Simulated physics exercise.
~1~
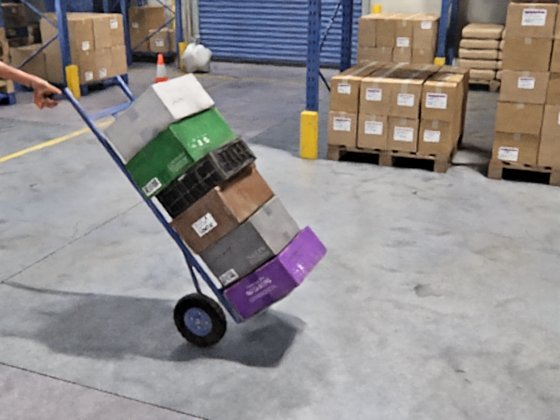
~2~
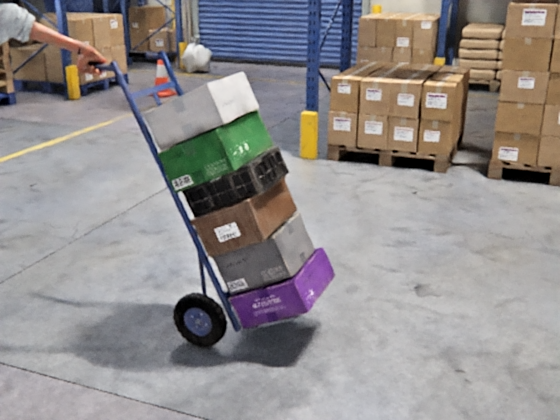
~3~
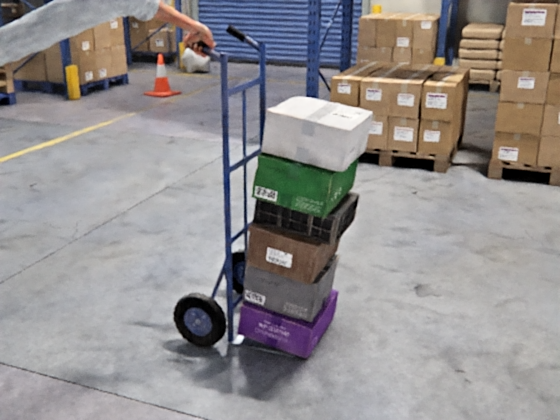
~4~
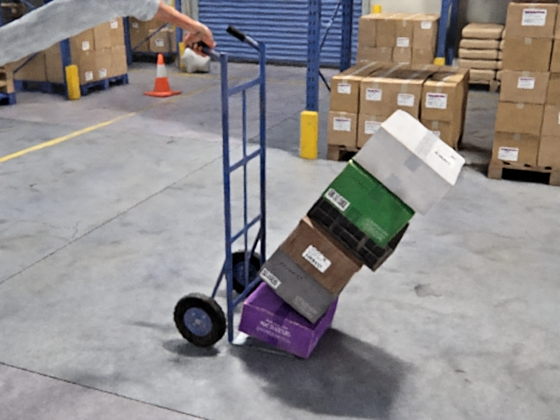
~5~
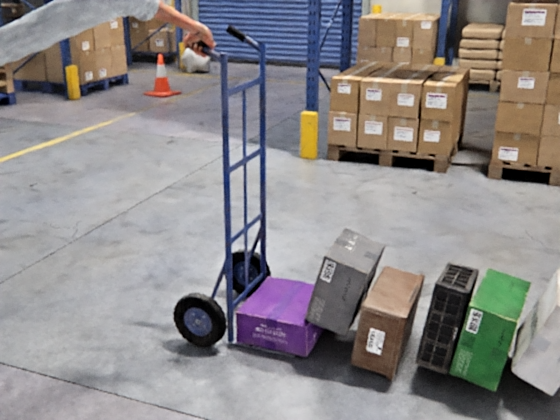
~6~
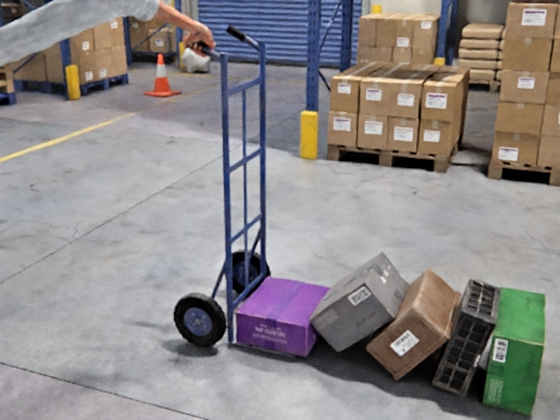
The clip shows a hand swinging a blue sack truck upright in a warehouse, its stacked boxes tipping away to the right and toppling across the floor. The purple box stays by the truck, the grey one leans against it, and the others lie beyond, the white one out of view.
